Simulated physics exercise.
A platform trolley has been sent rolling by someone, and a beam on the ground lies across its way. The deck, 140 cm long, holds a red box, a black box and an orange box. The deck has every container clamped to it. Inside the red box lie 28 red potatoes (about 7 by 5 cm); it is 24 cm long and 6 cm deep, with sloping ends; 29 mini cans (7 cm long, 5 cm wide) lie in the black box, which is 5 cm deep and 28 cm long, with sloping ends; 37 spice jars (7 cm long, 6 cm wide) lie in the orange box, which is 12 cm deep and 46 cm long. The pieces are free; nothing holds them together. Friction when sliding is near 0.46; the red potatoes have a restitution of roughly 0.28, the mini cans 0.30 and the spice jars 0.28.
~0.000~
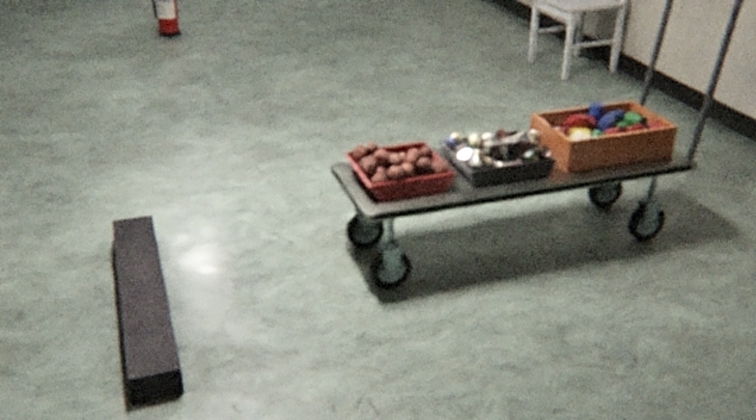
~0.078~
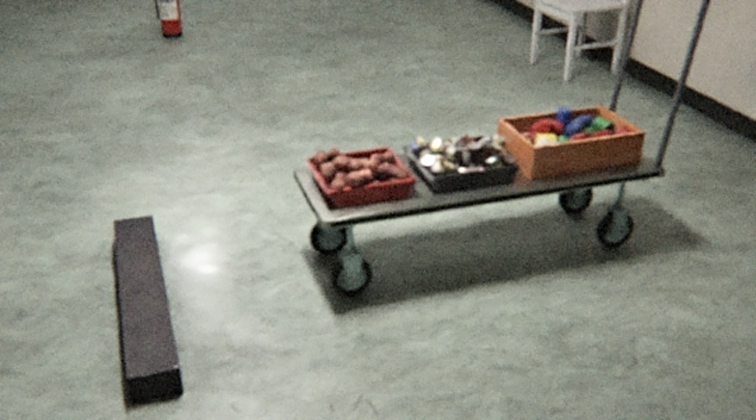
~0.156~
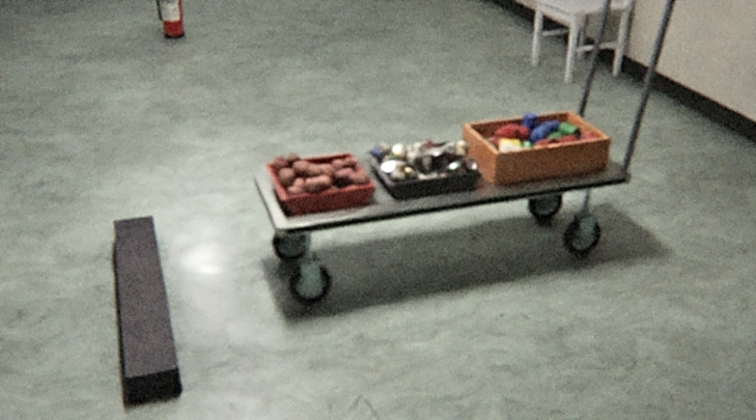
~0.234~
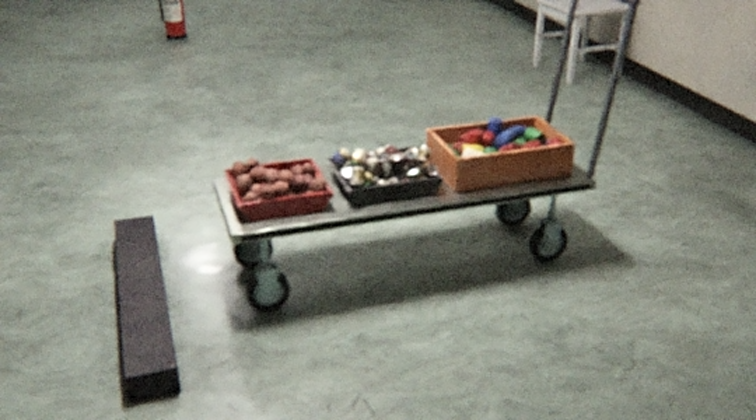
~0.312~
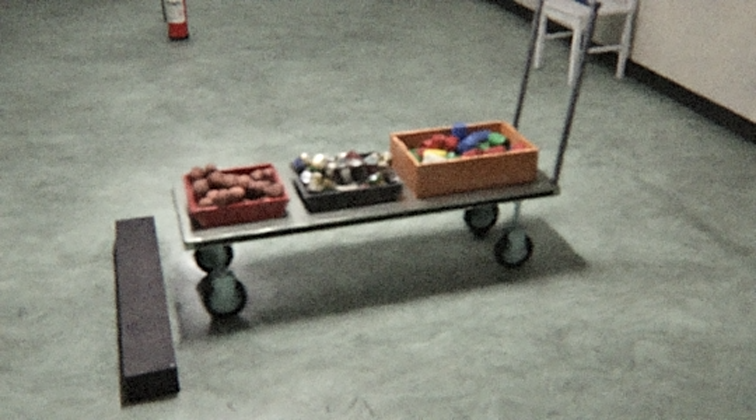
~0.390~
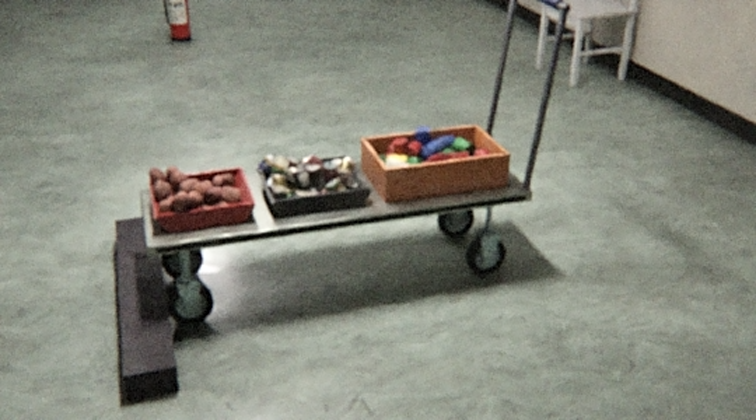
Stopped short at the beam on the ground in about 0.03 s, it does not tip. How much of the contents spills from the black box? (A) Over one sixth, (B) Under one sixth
Answer: A.
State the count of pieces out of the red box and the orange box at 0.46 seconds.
Estimate at that time - red box 3, orange box 0, give or take.
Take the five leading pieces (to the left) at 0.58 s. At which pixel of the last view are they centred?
About (130, 201).
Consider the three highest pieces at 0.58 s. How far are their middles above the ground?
Roughly 52 centimetres.
After 0.46 s, the red box is down by 3 of 28, the black box is down by 2 of 29 and the orange box has all 37.
After 0.58 s, the red box is down by 6 of 28, the black box is down by 7 of 29 and the orange box is down by 1 of 37.
After 0.81 s, the red box is down by 6 of 28, the black box is down by 9 of 29 and the orange box is down by 1 of 37.
When it is over (at 1.31 s), the red box is down by 6 of 28, the black box is down by 9 of 29 and the orange box is down by 1 of 37. Asked share, 9 of 29, 31 per cent.
